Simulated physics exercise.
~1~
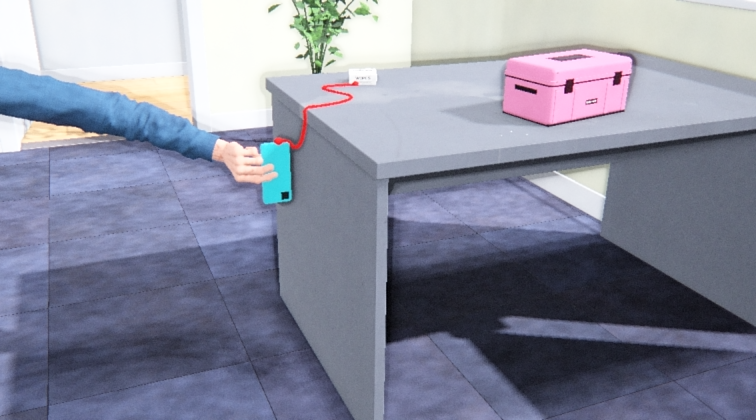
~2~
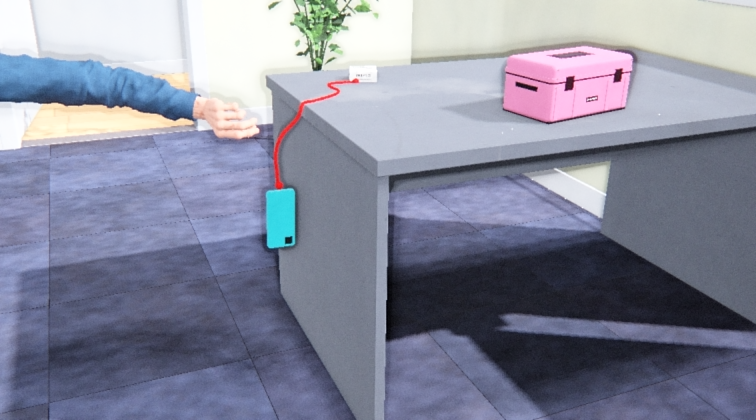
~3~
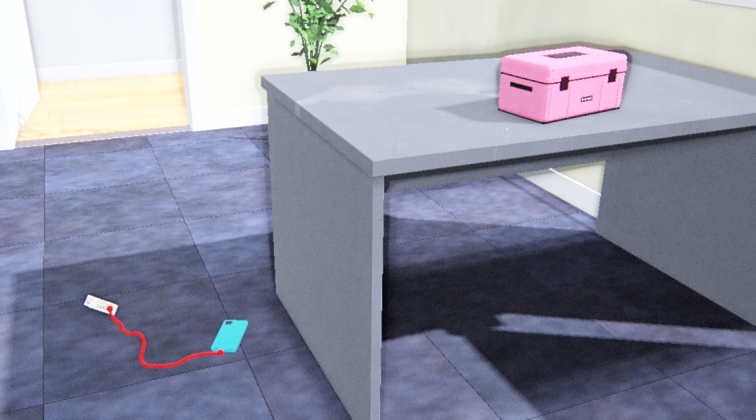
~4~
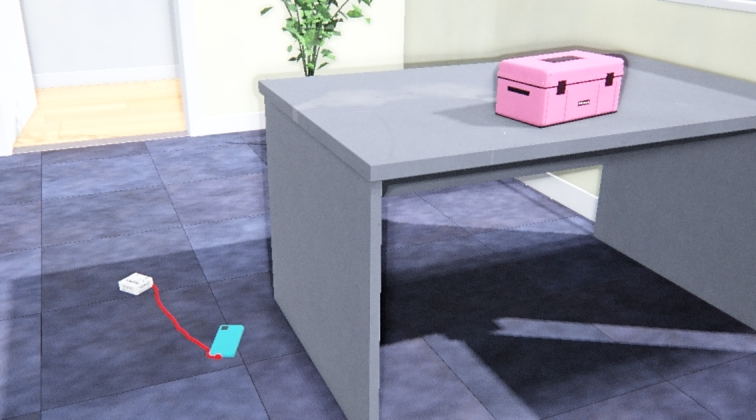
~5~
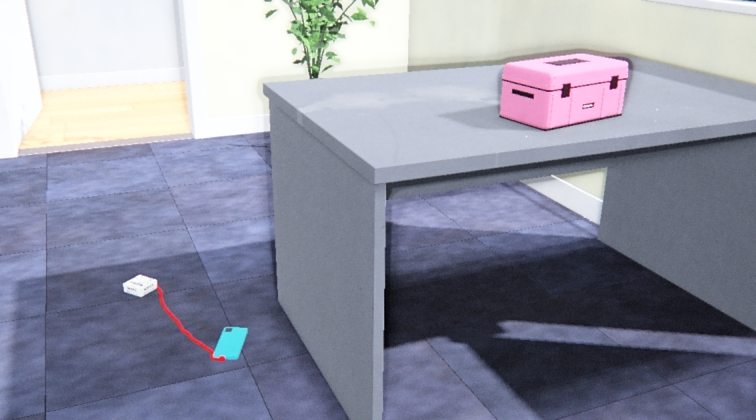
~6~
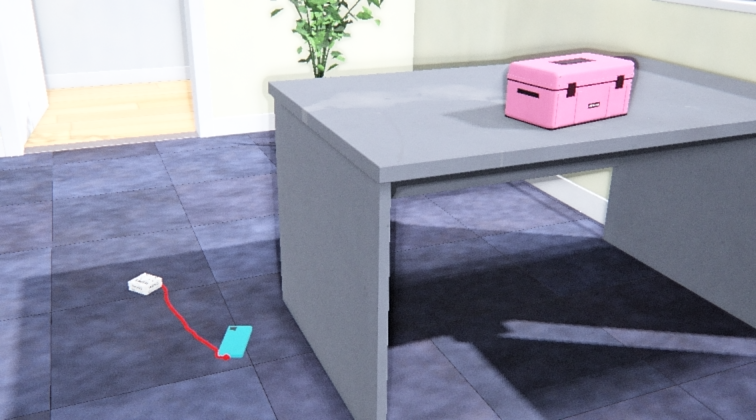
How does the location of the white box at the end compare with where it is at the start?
At the start the white box sits on top of the gray desk near its far edge, and by the end it lies on the floor to the left of the desk.
